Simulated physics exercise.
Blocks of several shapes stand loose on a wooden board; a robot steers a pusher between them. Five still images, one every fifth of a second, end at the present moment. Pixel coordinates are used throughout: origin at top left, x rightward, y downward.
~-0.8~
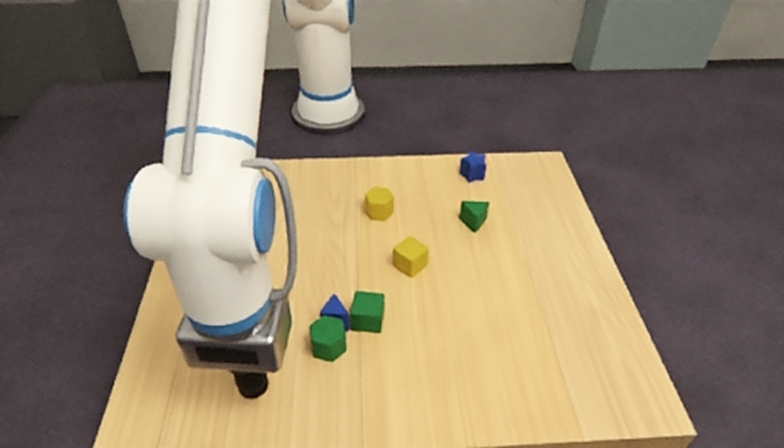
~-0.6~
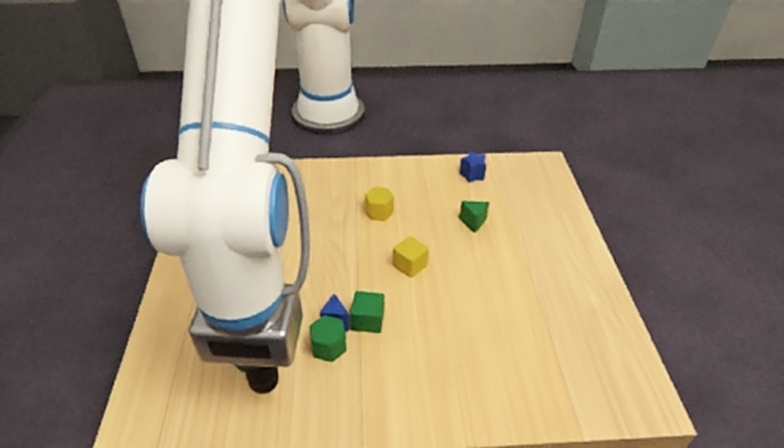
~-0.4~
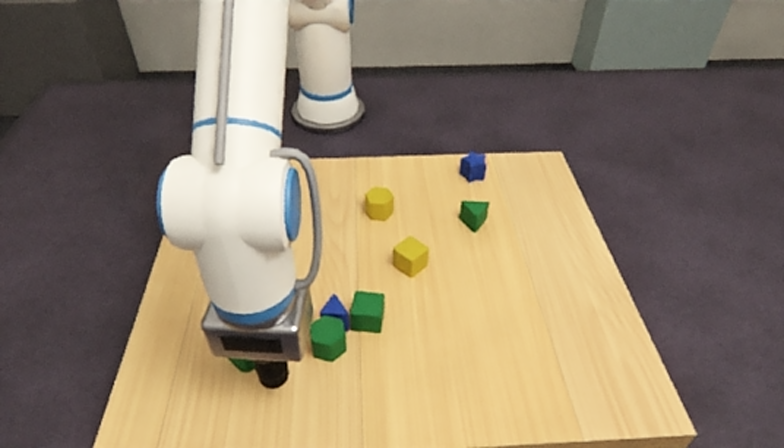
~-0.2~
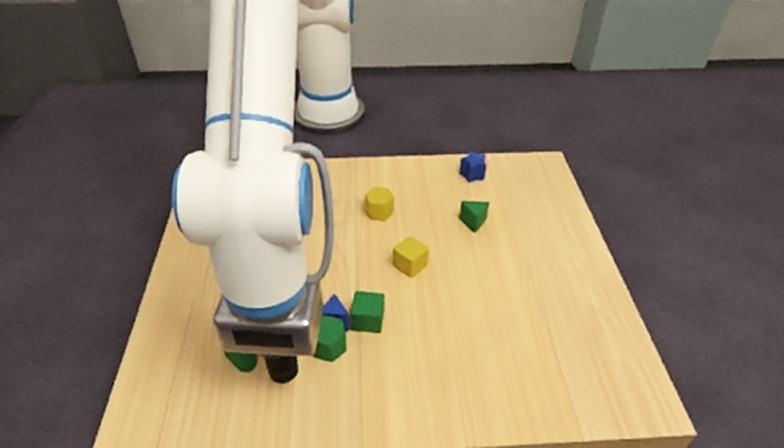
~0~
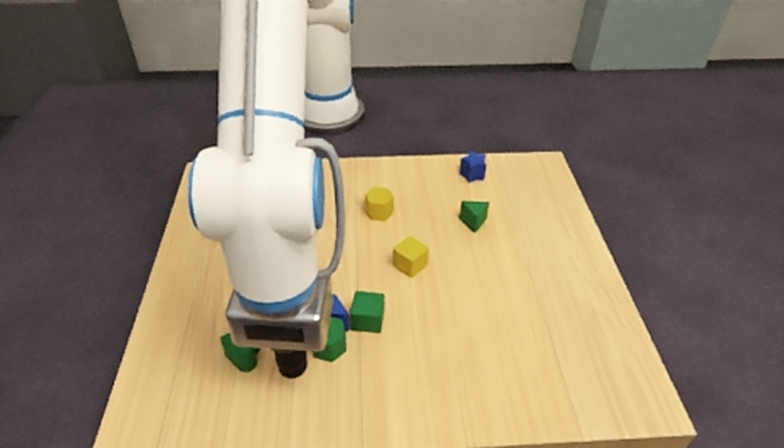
We see a white robot arm moving its black-tipped pusher slowly right across a wooden board, uncovering a green block on its left and partly covering another green one, while the scattered yellow, blue and green blocks stay still.
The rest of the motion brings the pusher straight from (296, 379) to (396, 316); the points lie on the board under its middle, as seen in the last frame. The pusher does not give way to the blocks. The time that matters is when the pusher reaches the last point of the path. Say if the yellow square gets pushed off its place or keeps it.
At the moment the path ends, the yellow square still stands where it did.
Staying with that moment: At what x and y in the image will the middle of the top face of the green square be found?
By then it is at (393, 277).
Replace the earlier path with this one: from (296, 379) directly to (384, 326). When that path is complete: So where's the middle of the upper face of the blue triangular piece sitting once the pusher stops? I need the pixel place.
When the path ends, it will be at (336, 283).
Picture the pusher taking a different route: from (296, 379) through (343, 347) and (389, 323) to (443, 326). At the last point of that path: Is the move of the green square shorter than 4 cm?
Answer: No.
What follows on the original path. One third of the way, pusher at (330, 344); green six-sided block at (342, 314), turned 20° anticlockwise; blue triangular piece at (340, 294); green square at (374, 298).
Two thirds of the way, pusher at (364, 323); green six-sided block at (358, 294), turned 70° anticlockwise; blue triangular piece at (336, 284), turned 50° anticlockwise; green square at (387, 283), turned 65° clockwise.
At the end, pusher at (396, 304); green six-sided block at (363, 289), turned 105° anticlockwise; blue triangular piece at (335, 283), turned 55° anticlockwise; green square at (393, 277), turned 70° clockwise; yellow square not moved.
